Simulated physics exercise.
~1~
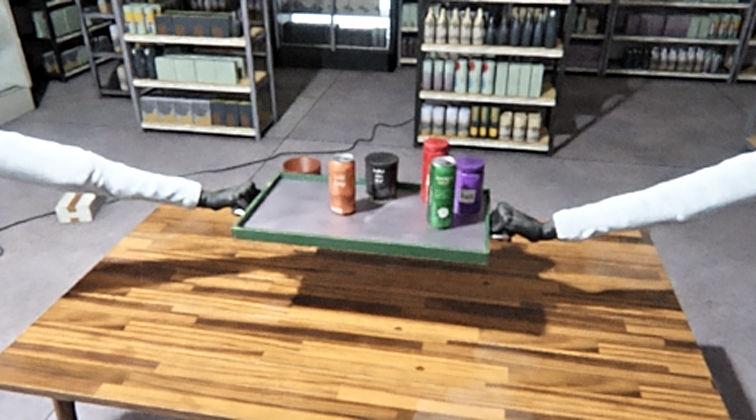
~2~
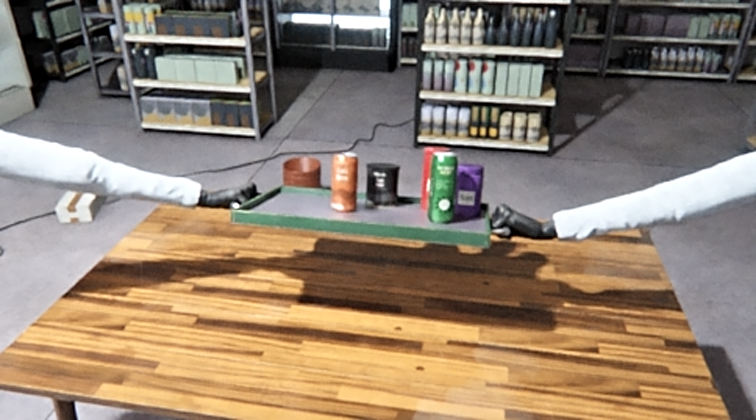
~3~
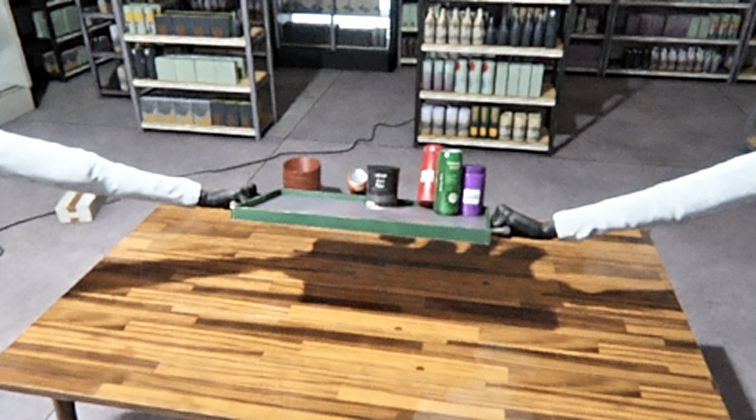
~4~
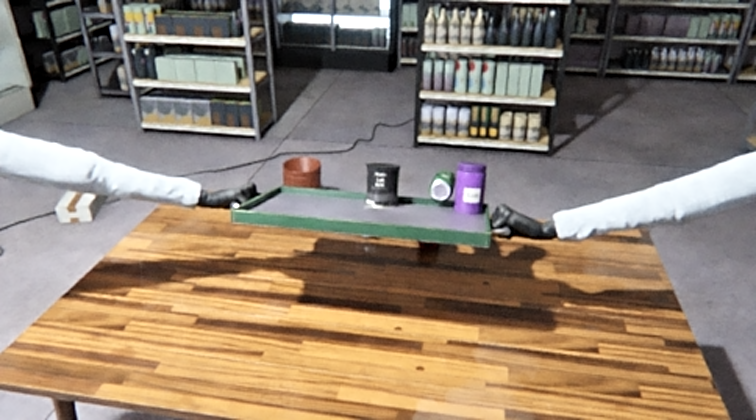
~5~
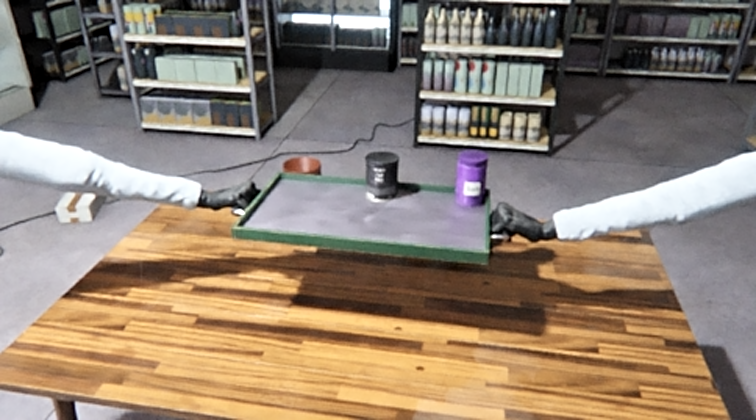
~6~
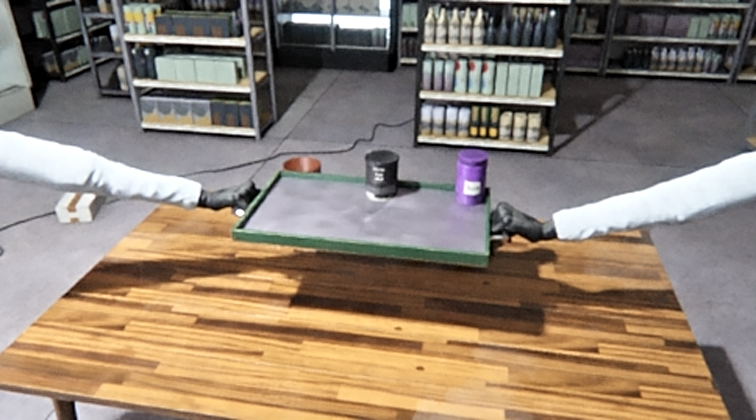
Shop with stocked shelves, gloved hands tipping a tray over a wooden table, three cans toppling off, black and purple containers staying.
